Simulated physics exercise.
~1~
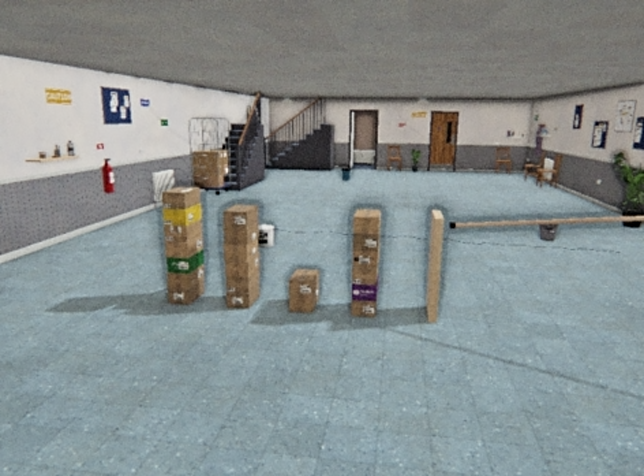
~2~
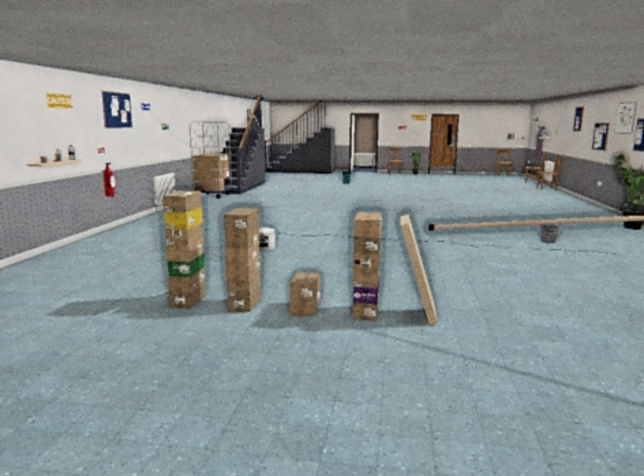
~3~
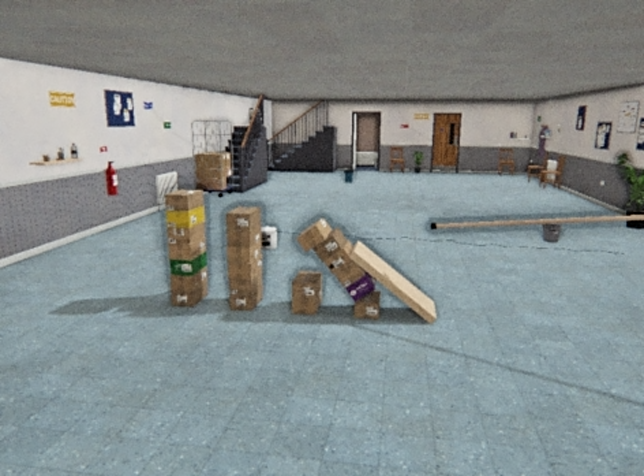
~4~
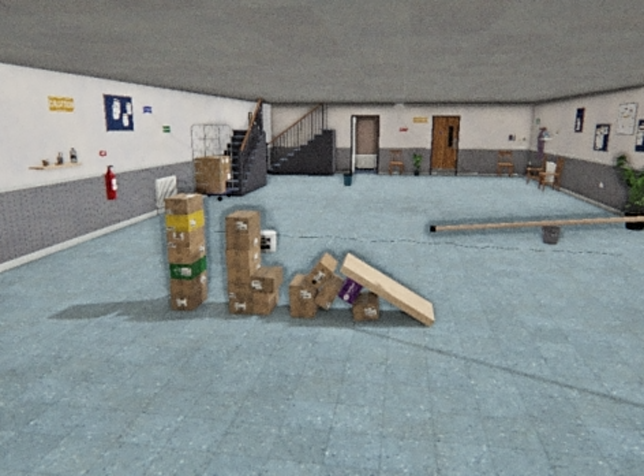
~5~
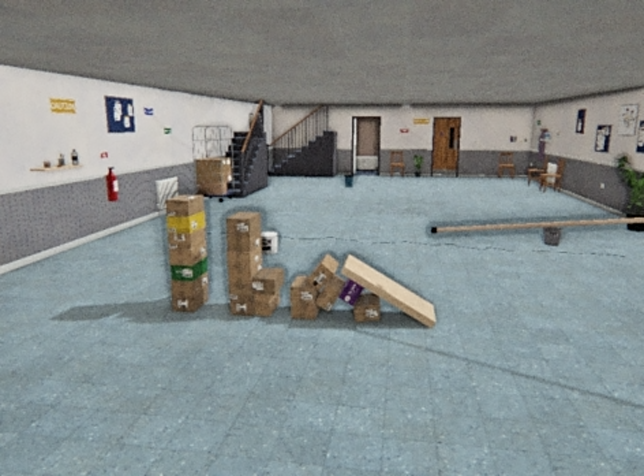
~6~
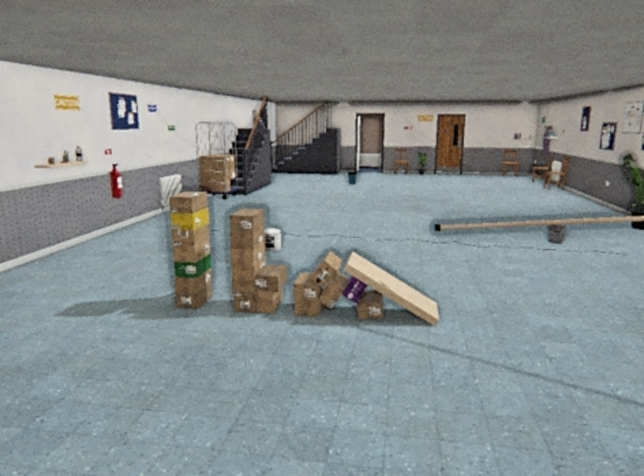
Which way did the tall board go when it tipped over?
It went to the left, toppling onto the stack with the purple parcel.
